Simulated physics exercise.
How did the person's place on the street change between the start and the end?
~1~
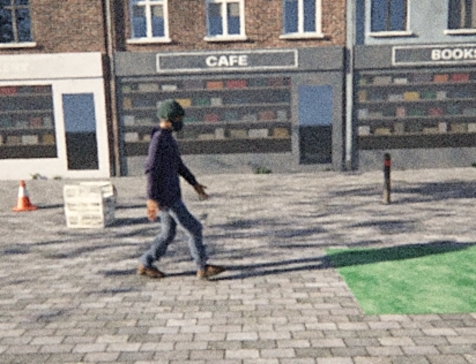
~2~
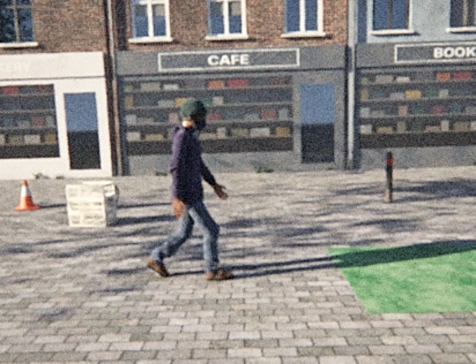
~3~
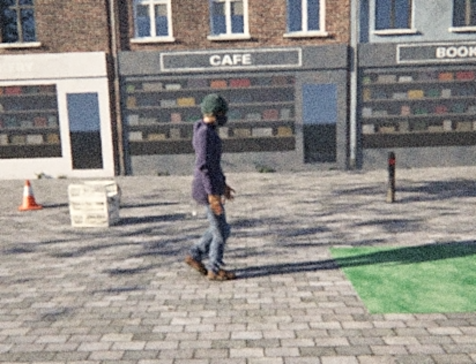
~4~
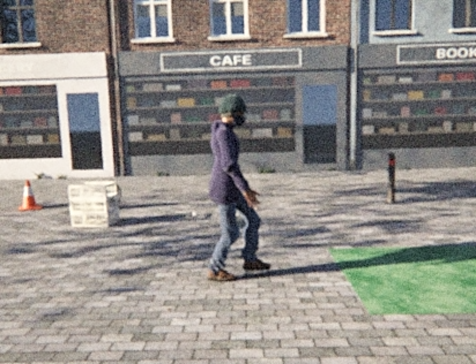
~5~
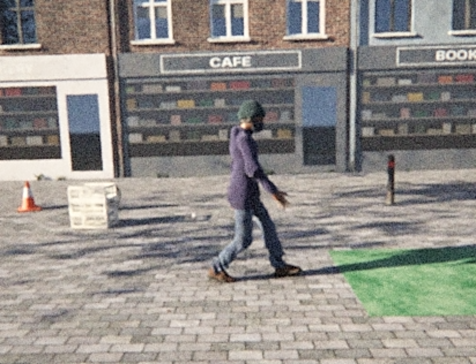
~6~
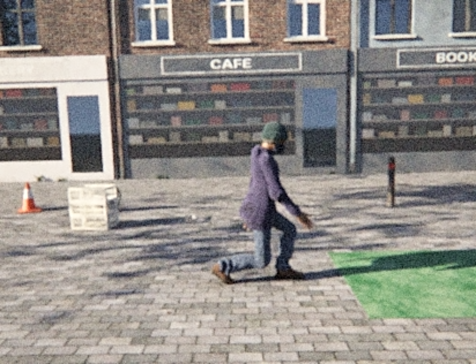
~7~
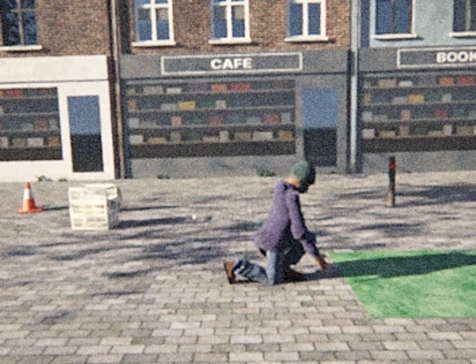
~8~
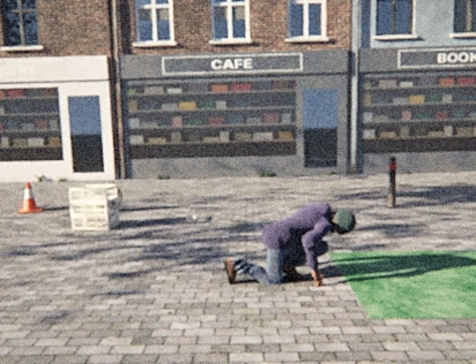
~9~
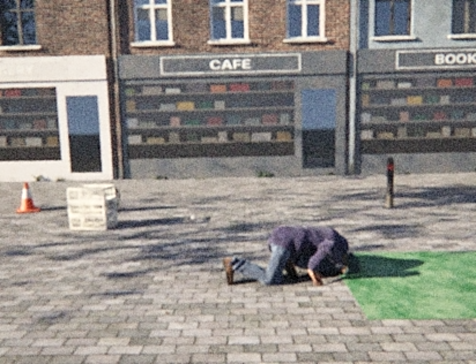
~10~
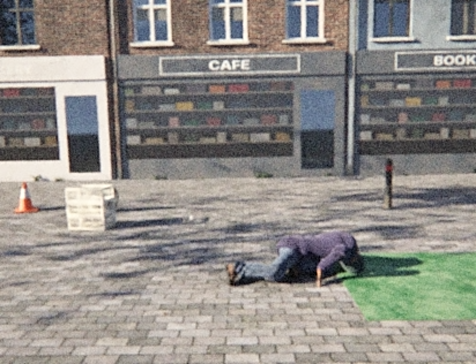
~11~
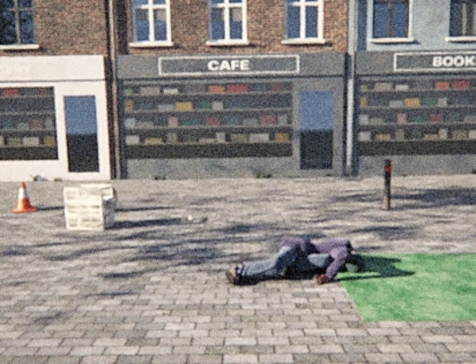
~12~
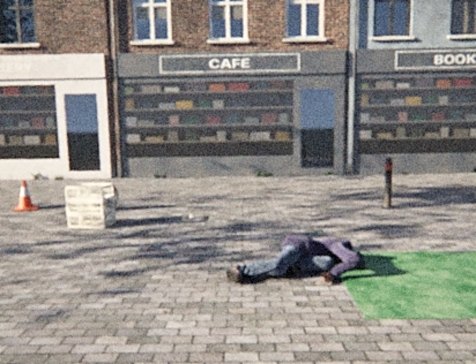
At the start the person was upright on the paving, well to the left of the green mat. By the end they were lying farther right, low on the ground, with their head past the mat's near edge and their hips still short of it.
A person in a green hat and purple top walked right across a paved street past a cafe, sank to their knees, pitched forward onto their hands and ended up lying still, with their head over the near edge of a green mat.
